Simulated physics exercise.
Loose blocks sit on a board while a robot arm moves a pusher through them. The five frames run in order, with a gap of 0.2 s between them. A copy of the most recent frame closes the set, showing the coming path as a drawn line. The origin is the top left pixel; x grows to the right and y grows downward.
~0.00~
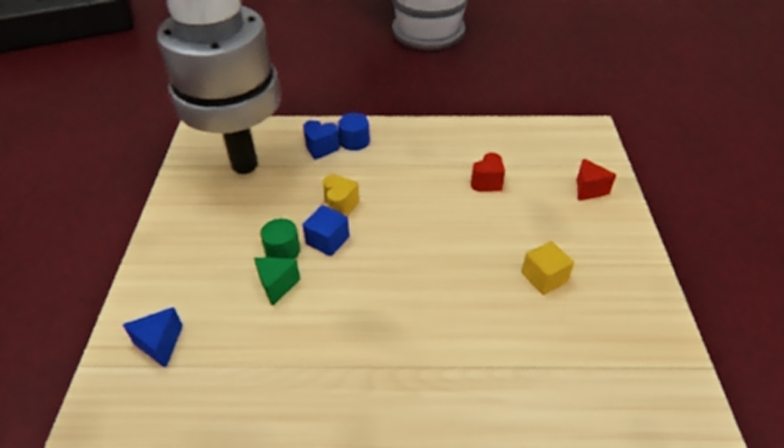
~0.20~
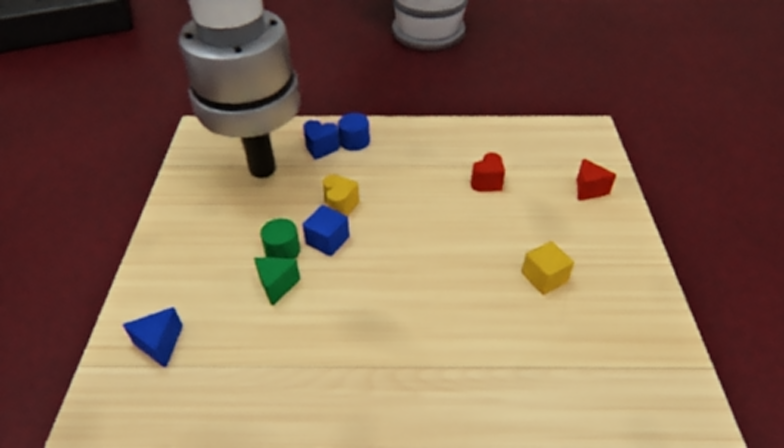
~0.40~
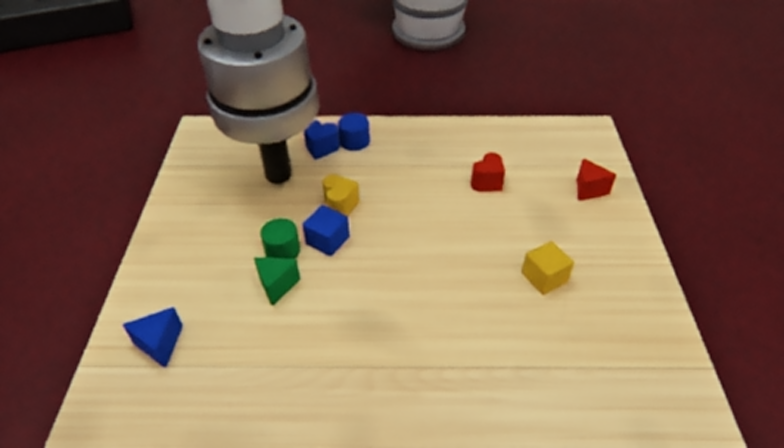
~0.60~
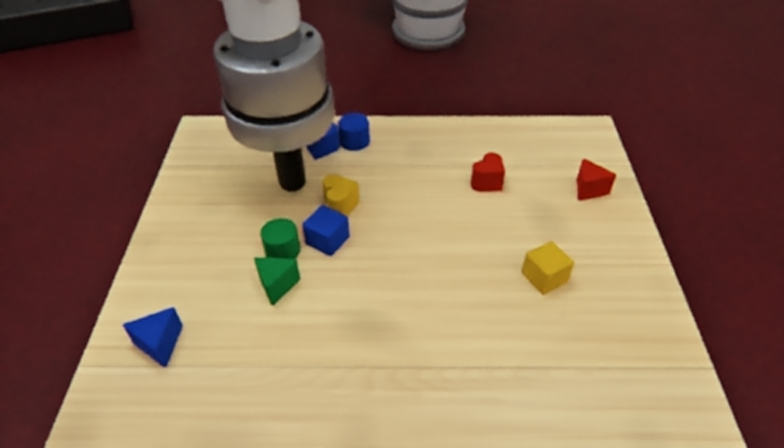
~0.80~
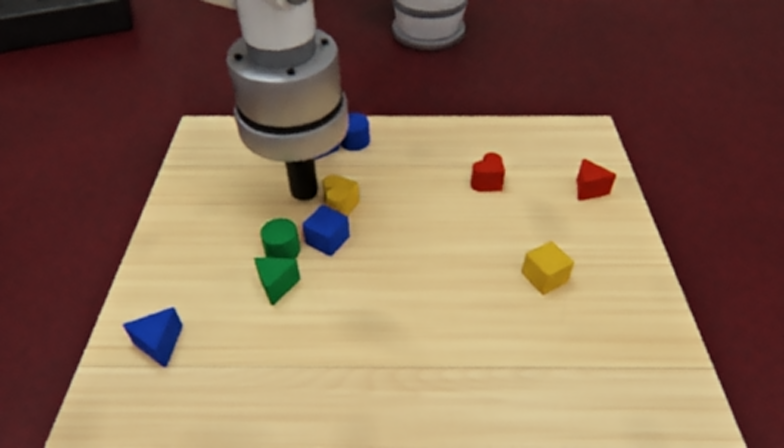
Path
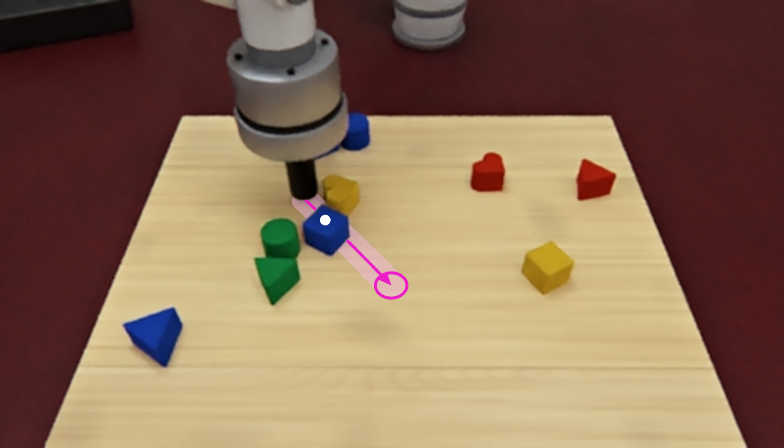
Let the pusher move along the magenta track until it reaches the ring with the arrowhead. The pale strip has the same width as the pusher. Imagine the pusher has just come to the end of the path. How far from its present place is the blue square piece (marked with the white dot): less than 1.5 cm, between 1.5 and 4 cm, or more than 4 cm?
Shift of over 4 cm.
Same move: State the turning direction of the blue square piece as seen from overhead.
The sense of turning is clockwise.
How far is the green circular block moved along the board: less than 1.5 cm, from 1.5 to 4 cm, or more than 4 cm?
Under 1.5 cm.
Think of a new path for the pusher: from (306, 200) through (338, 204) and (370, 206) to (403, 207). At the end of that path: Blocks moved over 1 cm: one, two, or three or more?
The answer will be one.
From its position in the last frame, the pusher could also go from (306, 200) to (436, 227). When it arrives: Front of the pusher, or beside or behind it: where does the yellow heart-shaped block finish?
In the end it is ahead.
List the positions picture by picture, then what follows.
The first frame shows pusher tip at (245, 167); block tops, green circular block at (278, 230); blue square piece at (325, 220); yellow heart-shaped block at (339, 186).
The second frame shows pusher at (263, 171); blocks unchanged.
The third frame shows pusher at (279, 176); blocks unchanged.
The fourth frame shows pusher at (293, 184); blocks unchanged.
The fifth frame shows pusher at (305, 192); green circular block at (278, 230); blue square piece at (325, 220); yellow heart-shaped block at (339, 186).
Path on the board, straight from (306, 200) to (391, 285); the dot is on the blue square piece.
The first path, step by step. One third of the way, pusher at (332, 218); blue square piece at (330, 233), turned 20° clockwise; yellow heart-shaped block at (347, 189), turned 30° anticlockwise.
Two thirds of the way, pusher at (360, 246); blue square piece at (335, 253), turned 95° clockwise; yellow heart-shaped block at (347, 189), turned 30° anticlockwise.
At the end, pusher at (391, 277); green circular block in place; blue square piece at (335, 255), turned 105° clockwise; yellow heart-shaped block at (347, 189), turned 30° anticlockwise.
